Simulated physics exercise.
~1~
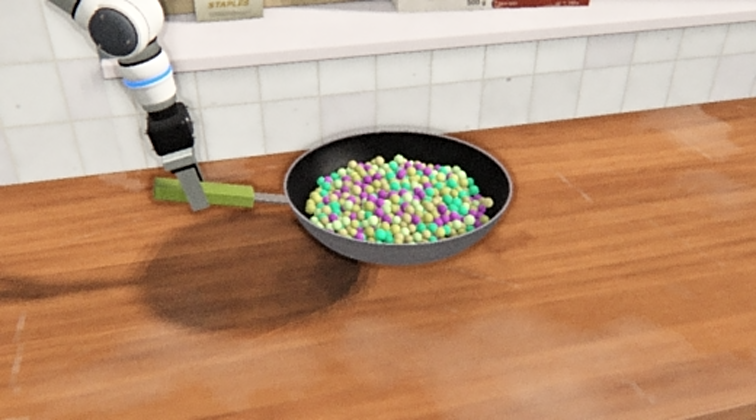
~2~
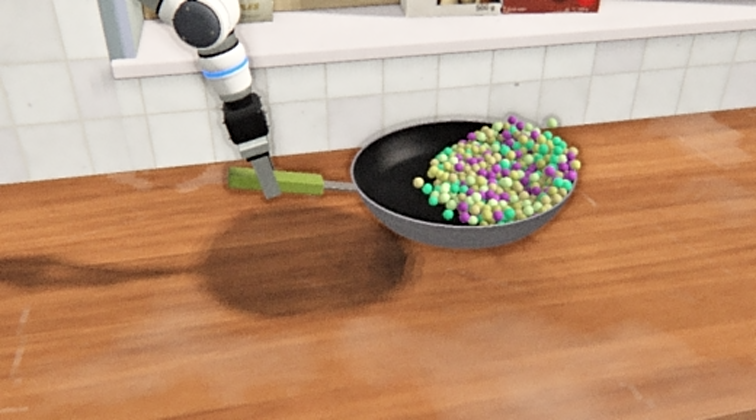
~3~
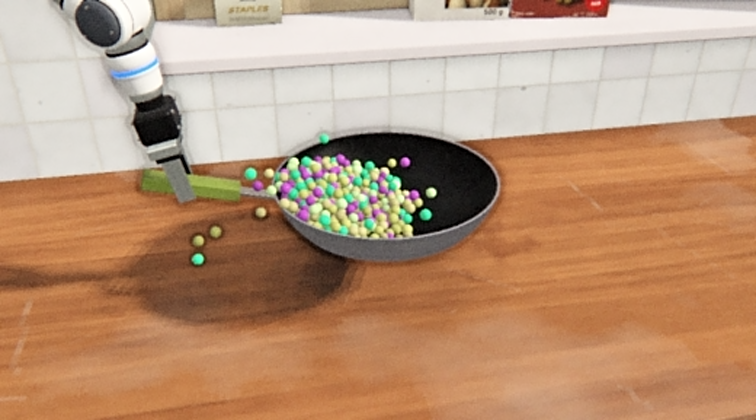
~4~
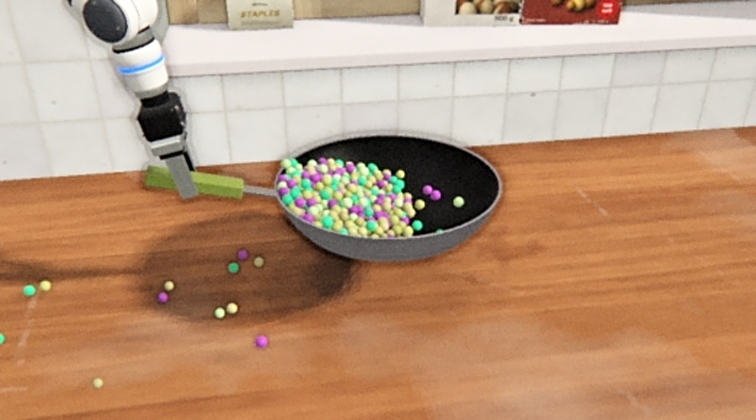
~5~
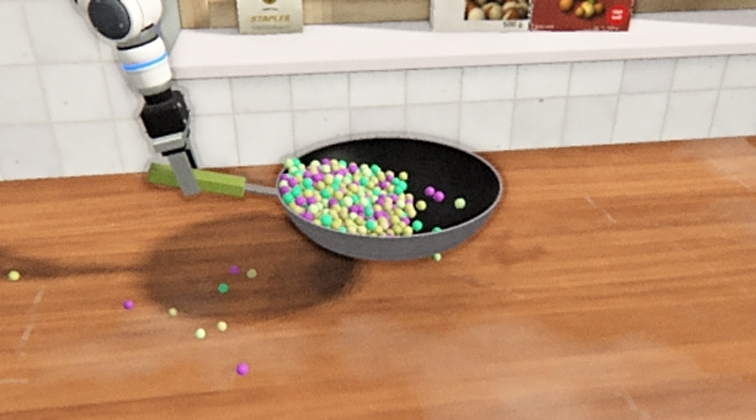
The clip shows a robot arm holding a frying pan of small colourful balls above a wooden counter, moving it right and then back left. The balls slide toward the handle side, and a few spill onto the counter while most remain heaped in the pan.
